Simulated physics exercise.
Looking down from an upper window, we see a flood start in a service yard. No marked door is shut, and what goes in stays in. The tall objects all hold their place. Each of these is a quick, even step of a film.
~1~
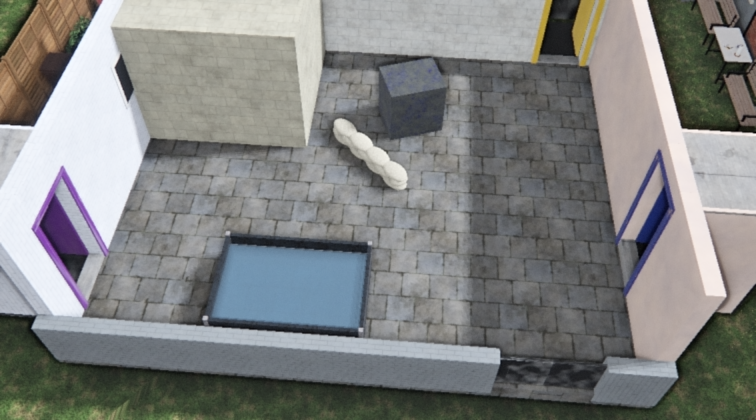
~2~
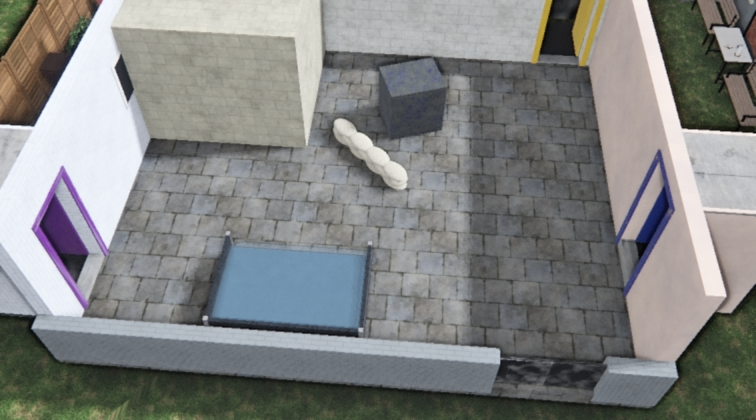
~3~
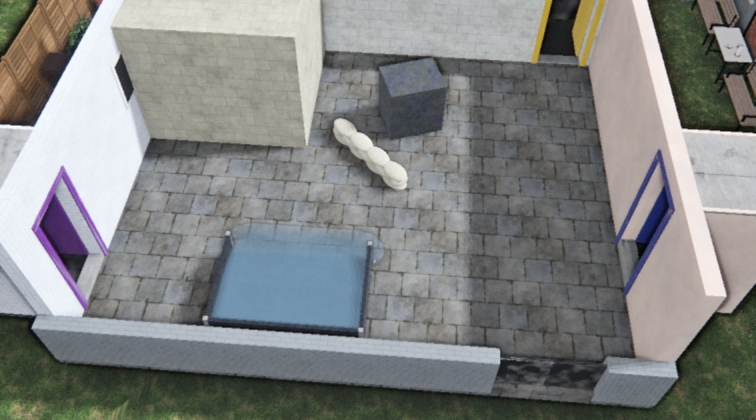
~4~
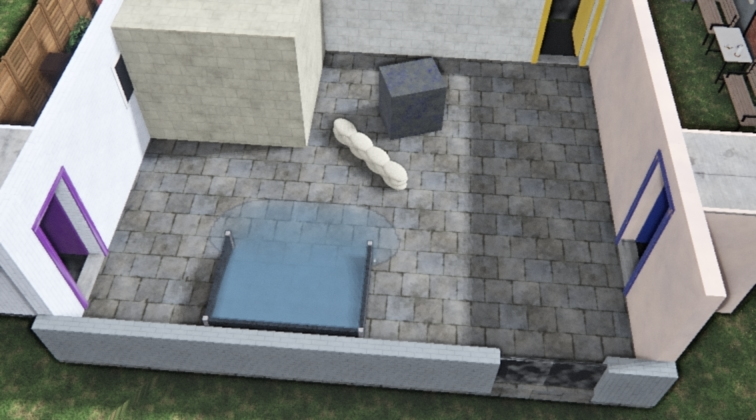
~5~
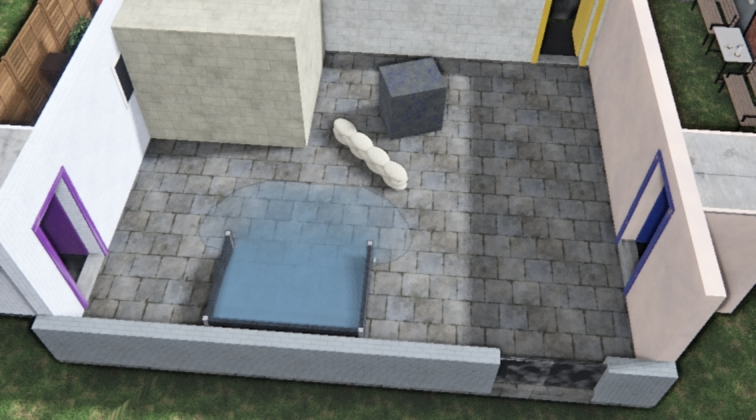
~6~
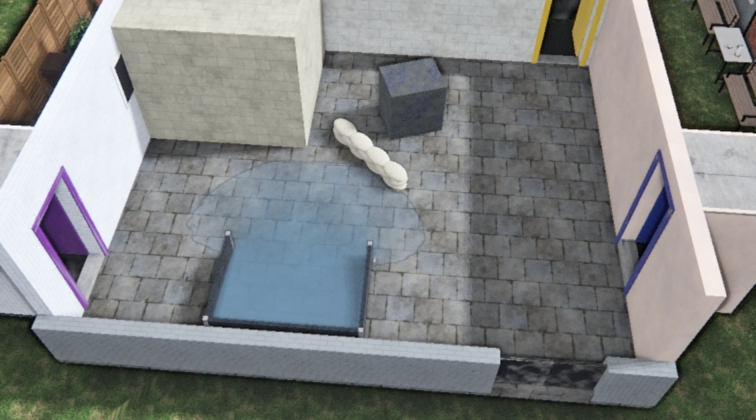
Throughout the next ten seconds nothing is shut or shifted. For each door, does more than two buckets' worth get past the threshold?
One by one: The yellow door does not top two buckets. The blue door does not top two buckets. The purple door does not top two buckets.
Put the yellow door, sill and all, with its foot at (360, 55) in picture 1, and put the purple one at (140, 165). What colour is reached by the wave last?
I'd go with the blue door.
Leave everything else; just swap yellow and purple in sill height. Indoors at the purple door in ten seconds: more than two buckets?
I'd say purple door gets swamped there.
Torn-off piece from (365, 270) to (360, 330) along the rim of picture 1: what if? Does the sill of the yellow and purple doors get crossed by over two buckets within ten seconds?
Door by door, the yellow door exceeds it and the purple door doesn't reach it.
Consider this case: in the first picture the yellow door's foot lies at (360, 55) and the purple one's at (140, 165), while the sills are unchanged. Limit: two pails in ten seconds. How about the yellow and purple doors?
The yellow door overflows, and the purple door overflows.
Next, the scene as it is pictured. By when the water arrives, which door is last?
Answer is the one in blue.
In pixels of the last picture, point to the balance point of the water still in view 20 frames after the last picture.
(303, 185).
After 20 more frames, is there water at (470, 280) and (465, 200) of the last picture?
Same order as asked: Dry as before, drenched.
A moment on, water covers 20 % of the floor; the yellow door not reached, the blue door not reached, the purple door not reached.
Next, water covers 30 % of the floor; the yellow door not reached, the blue door not reached, the purple door not reached.
Then, water covers 45 % of the floor; the yellow door not reached, the blue door not reached, the purple door not reached.
Later, water covers 75 % of the floor; the yellow door wet at the sill, nothing in, the blue door wet at the sill, nothing in, the purple door wet at the sill, nothing in.
In the end, water covers 80 % of the floor; the yellow door wet at the sill, nothing in, the blue door wet at the sill, nothing in, the purple door under two buckets in.
